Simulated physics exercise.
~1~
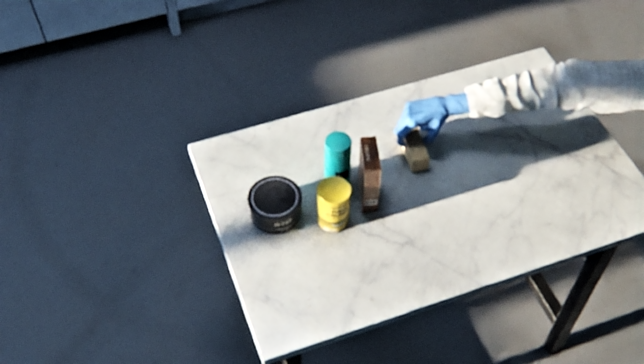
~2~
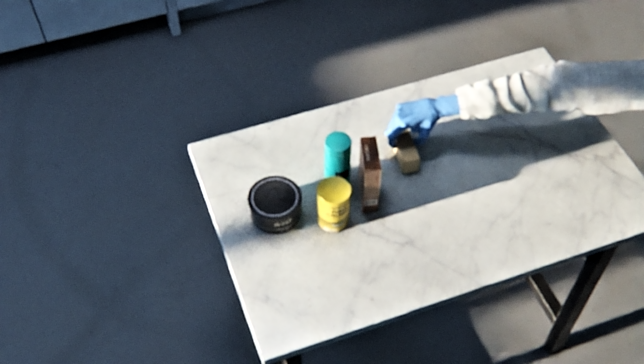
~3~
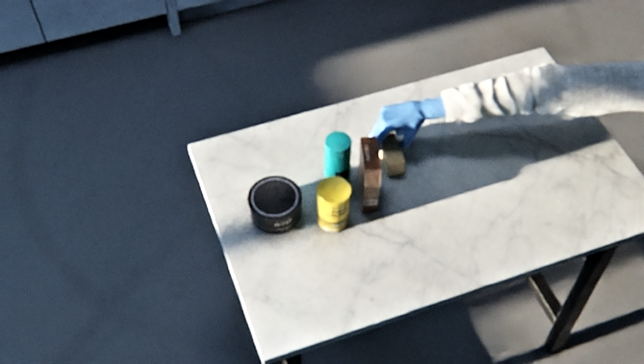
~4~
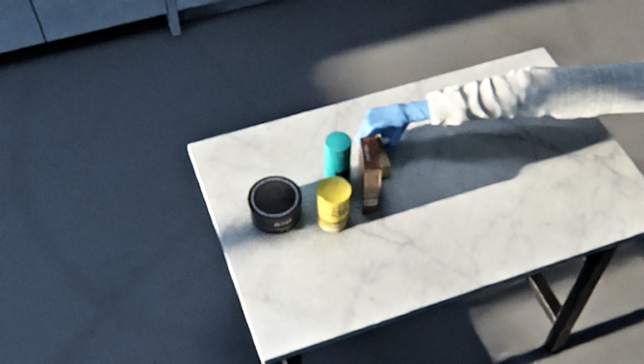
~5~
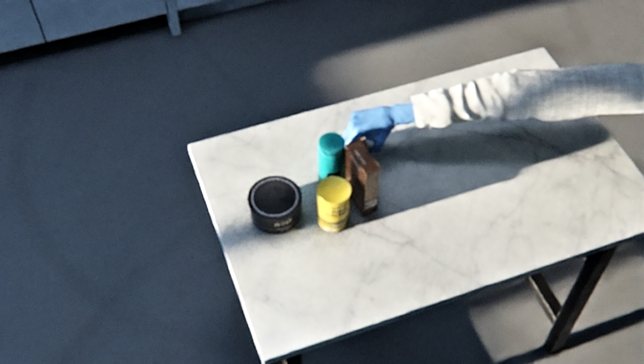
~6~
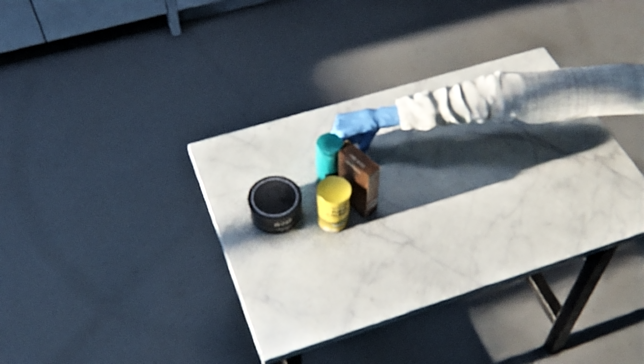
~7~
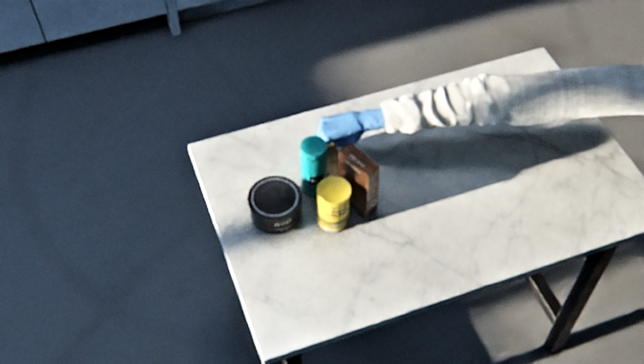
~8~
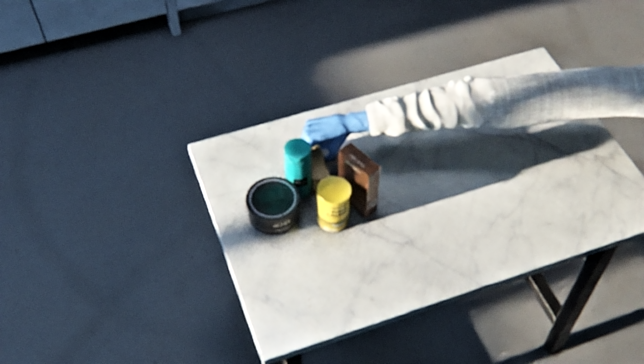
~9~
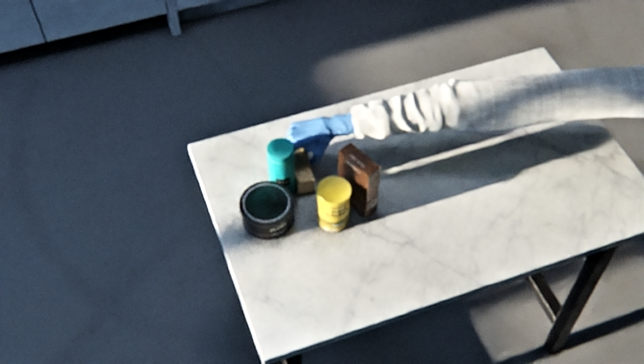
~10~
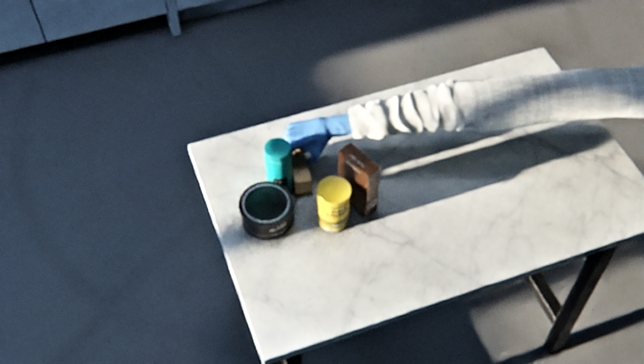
A blue-gloved hand slowly slid a small block left across a marble-topped table, nudging a brown packet aside and pushing a turquoise jar toward a black tub, which shifted slightly; everything ended upright, and the yellow tin never moved.
